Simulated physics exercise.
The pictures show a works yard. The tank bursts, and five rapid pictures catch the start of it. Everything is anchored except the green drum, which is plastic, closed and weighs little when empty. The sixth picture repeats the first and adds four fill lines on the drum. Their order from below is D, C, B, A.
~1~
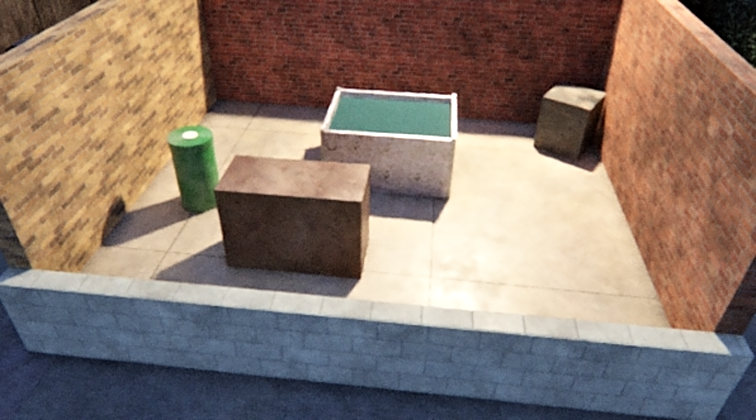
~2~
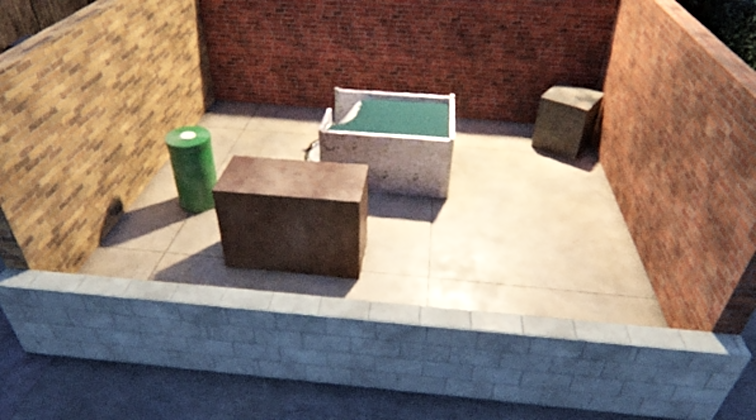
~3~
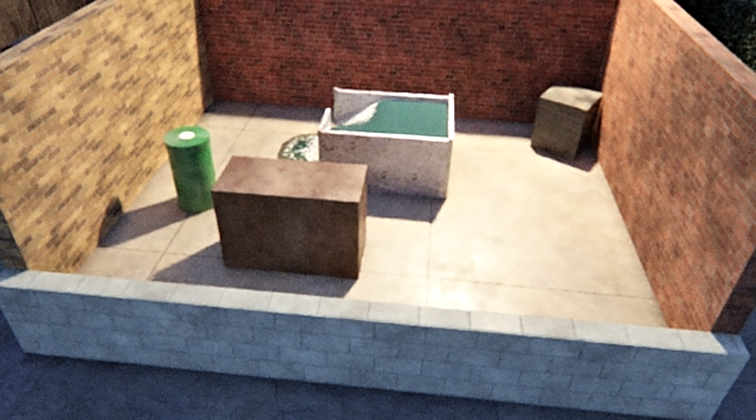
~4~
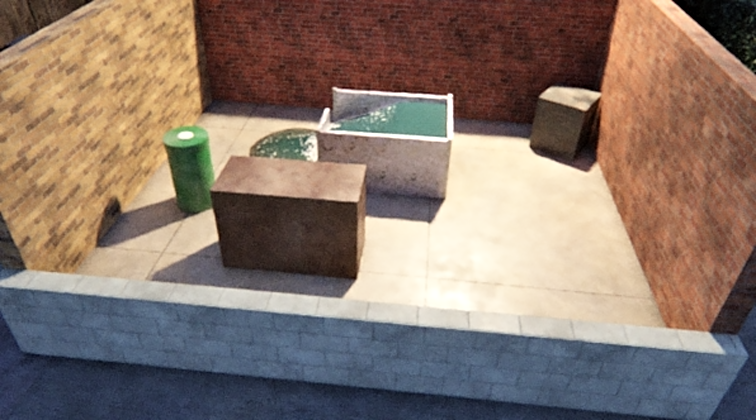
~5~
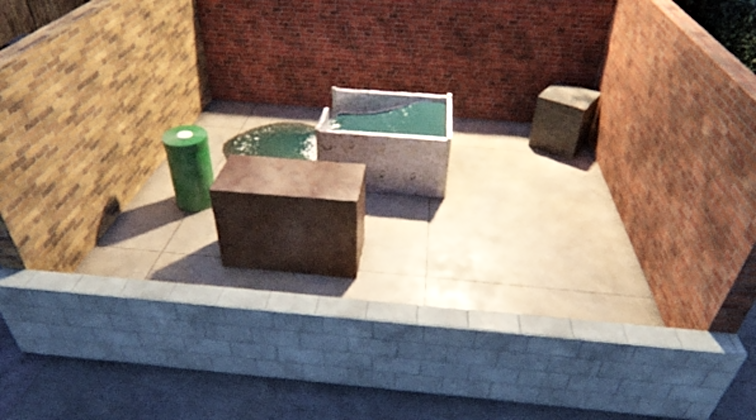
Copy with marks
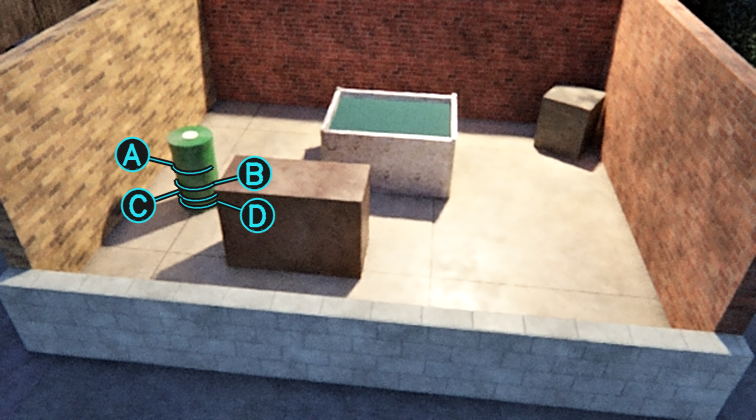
A white-walled tank opens on its left side and green water spreads across the ground.
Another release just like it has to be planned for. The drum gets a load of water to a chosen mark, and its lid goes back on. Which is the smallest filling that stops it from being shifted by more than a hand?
C is the one.
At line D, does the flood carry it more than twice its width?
No, it does not.
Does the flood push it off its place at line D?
Yes, it does.
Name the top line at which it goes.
That is line D.
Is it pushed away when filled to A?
No, that is safe.
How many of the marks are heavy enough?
Three.
In cyan, A at (186, 173); B at (190, 189); C at (192, 200); D at (194, 207); from the bottom up D, C, B, A.
With A, it does not move.
With B, it does not move.
With C, it does not move.
With D, it is pushed about its own width away.
